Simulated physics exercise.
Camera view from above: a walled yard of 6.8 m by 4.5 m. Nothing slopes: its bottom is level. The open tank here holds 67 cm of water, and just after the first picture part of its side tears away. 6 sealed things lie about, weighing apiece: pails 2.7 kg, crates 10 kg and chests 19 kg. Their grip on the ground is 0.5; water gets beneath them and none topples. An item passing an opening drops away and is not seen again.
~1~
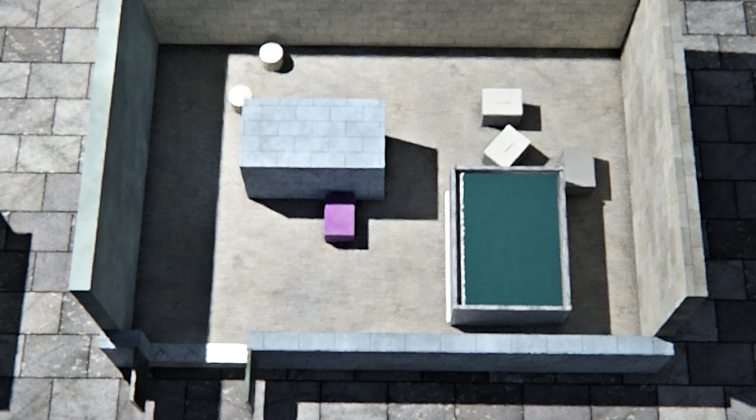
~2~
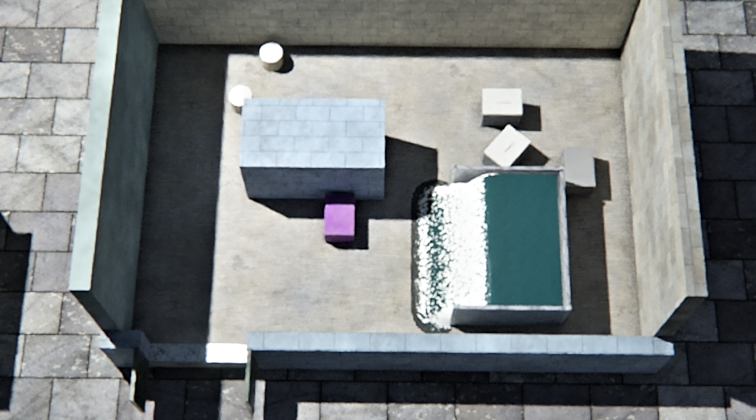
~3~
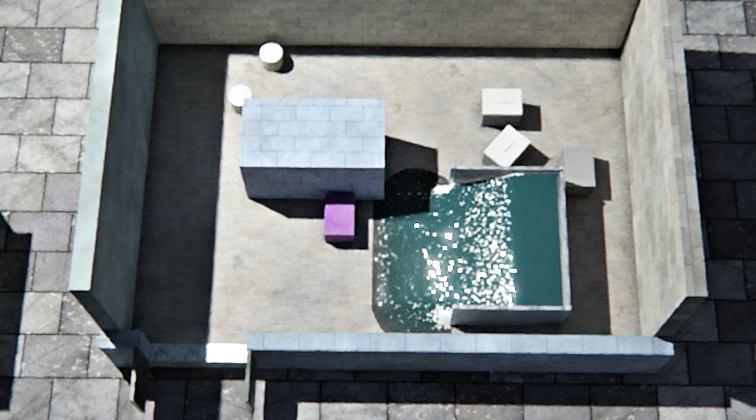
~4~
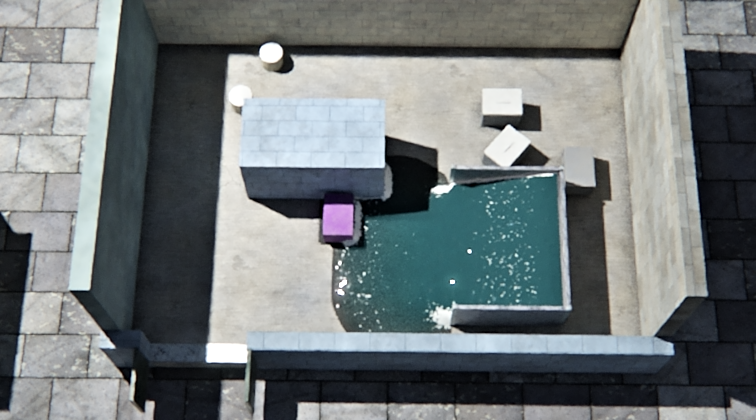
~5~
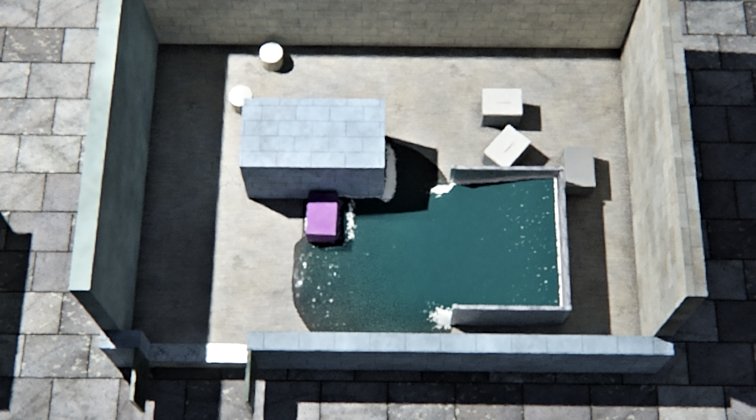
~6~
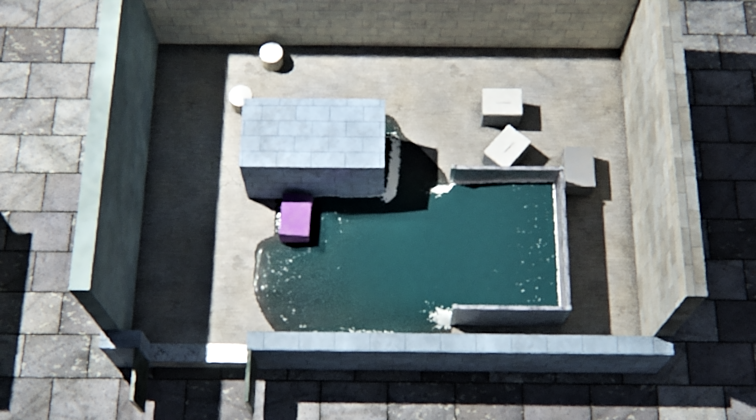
Water bursts through the left side of an open tank in a walled yard and spreads leftward across the floor, reaching a purple crate beside a large stone block and pushing it left while the other loose objects stay still.
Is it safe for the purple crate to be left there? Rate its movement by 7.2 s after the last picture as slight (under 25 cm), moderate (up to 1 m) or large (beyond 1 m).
Large.
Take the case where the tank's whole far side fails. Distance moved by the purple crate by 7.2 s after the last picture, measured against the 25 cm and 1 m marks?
From there, the purple crate remains planted.
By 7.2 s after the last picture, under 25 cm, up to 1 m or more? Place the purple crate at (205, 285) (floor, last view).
By that time it is swept a long way.
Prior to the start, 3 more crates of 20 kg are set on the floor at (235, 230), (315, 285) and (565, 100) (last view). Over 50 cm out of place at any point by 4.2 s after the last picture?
Lab note - in order: Above threshold / above threshold / below threshold.
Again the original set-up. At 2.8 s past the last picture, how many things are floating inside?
At that instant the tally stands at 2.
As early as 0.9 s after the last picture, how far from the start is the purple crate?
Displacement by then near 250 cm.
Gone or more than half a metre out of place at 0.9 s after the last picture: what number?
By then 1.
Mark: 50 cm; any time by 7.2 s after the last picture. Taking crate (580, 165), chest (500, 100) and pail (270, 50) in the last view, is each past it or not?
In that order: Under, less, over.
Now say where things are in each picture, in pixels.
The purple crate at (340, 214) rests on the ground; water covers 2.6 m2; 0 of 6 have shifted, in the first picture.
The purple crate at (340, 214) rests on the ground; water covers 3.6 m2; 0 of 6 have shifted, in the second picture.
The purple crate at (340, 214), on the bottom; 5.0 m2 under water; 0 of 6 have shifted, in the third picture.
The purple crate at (338, 214) rests on the ground; 6.2 m2 under water; 0 of 6 have shifted, in the fourth picture.
The purple crate at (322, 214) rests on the ground, 24 cm from its start; water covers 7.3 m2; 1 of 6 have shifted, in the fifth picture.
The purple crate at (296, 214) rests on the ground, 59 cm from its start; water covers 8.5 m2; 1 of 6 have shifted, in the sixth picture.
Then, 0.9 s after the last picture the purple crate is near (151, 216), 2.6 m from its start, afloat; 0 of 6 are out; 1 afloat.
Then, 2.8 s after the last picture the purple crate is near (196, 50), 3.3 m from its start, afloat; 0 of 6 are out; 2 afloat.
Then, 4.8 s after the last picture the purple crate is near (278, 98), 2.0 m from its start, afloat; 0 of 6 are out; 3 afloat.
Then, 7.2 s after the last picture the purple crate is near (333, 100), 1.7 m from its start, afloat; 0 of 6 are out; 3 afloat.
